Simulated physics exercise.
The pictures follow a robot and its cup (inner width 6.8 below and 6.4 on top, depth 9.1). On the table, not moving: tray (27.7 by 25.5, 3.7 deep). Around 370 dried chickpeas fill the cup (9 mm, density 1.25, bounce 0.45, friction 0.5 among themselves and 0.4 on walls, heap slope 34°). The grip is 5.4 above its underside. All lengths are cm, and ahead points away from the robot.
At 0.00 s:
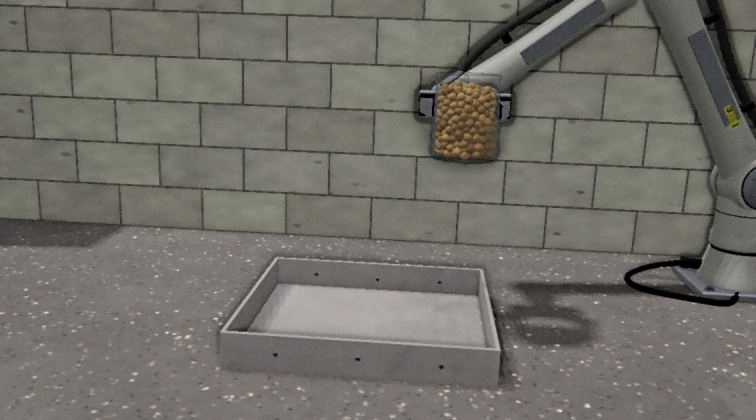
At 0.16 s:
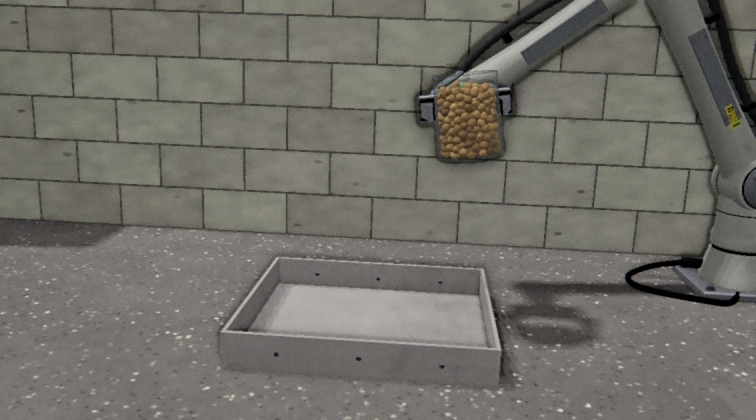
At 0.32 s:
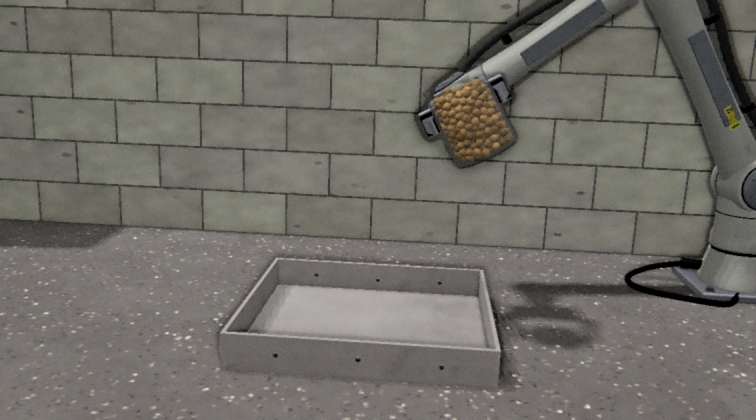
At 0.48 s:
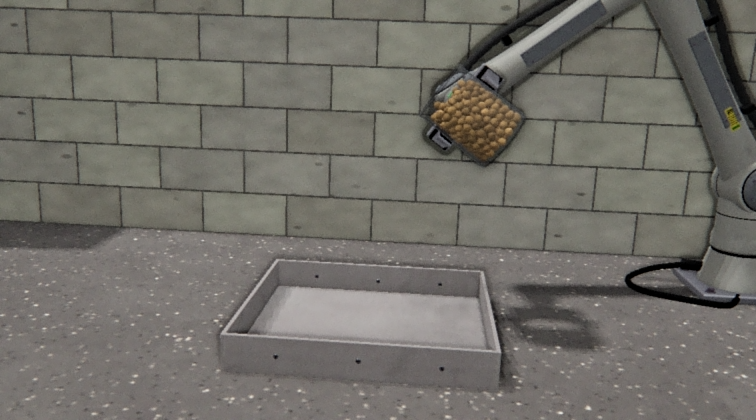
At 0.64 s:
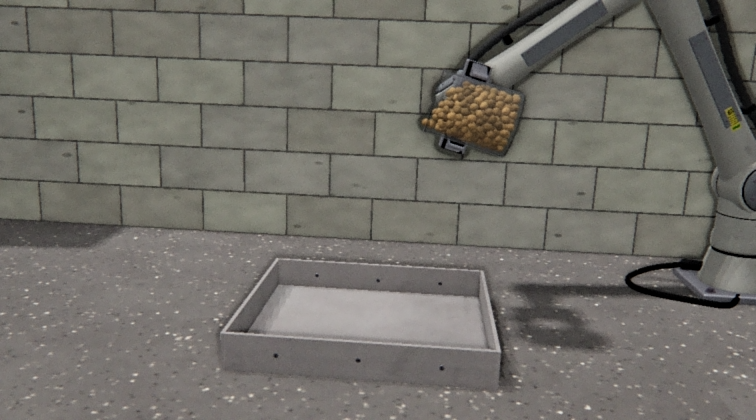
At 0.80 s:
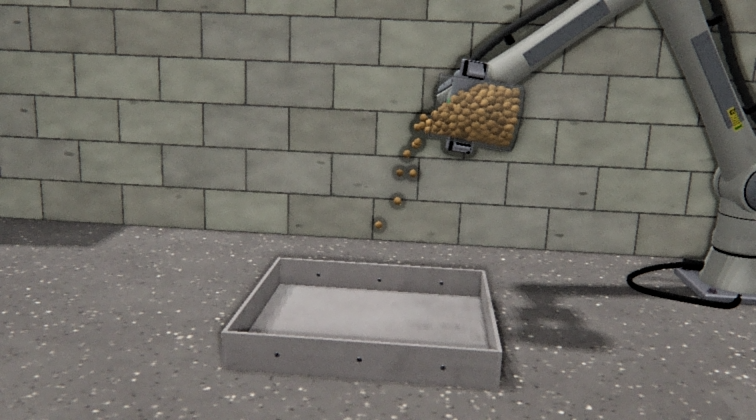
A robot arm held a clear cup full of dried chickpeas above an empty gray tray, then steadily tipped it to the left until a few chickpeas trickled out over the rim.
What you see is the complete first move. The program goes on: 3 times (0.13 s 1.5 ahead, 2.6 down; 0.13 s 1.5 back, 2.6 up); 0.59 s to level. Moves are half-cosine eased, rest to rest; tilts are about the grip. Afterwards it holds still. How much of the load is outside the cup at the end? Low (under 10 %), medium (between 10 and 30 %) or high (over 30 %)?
Share outside the cup: Medium (between 10 and 30 %).
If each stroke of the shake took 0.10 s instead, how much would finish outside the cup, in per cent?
It would be near 25 per cent.
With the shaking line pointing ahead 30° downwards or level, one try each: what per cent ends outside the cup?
About 35 and 55 per cent.
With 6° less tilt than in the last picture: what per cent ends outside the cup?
Some 5 per cent.
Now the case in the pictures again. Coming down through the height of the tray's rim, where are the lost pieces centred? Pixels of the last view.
Near (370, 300).
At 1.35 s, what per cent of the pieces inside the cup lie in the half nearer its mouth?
Roughly 40 per cent.
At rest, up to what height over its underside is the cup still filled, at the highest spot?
Roughly 8.0 cm.
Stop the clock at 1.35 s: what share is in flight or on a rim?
Some 3 per cent.
By 1.35 s, tilted 83° forward, highest piece 29 above the table; 326 in the cup, 35 in the tray, 10 in flight or on a rim.
By 1.90 s, tilted 37° forward, highest piece 28 above the table; 314 in the cup, 57 in the tray.
By 2.37 s, level, highest piece 29 above the table; 314 in the cup, 57 in the tray.
By 3.42 s, level, highest piece 29 above the table; 314 in the cup, 57 in the tray.
Final count, 314 in the cup, 57 in the tray. That is 15 % outside the cup.
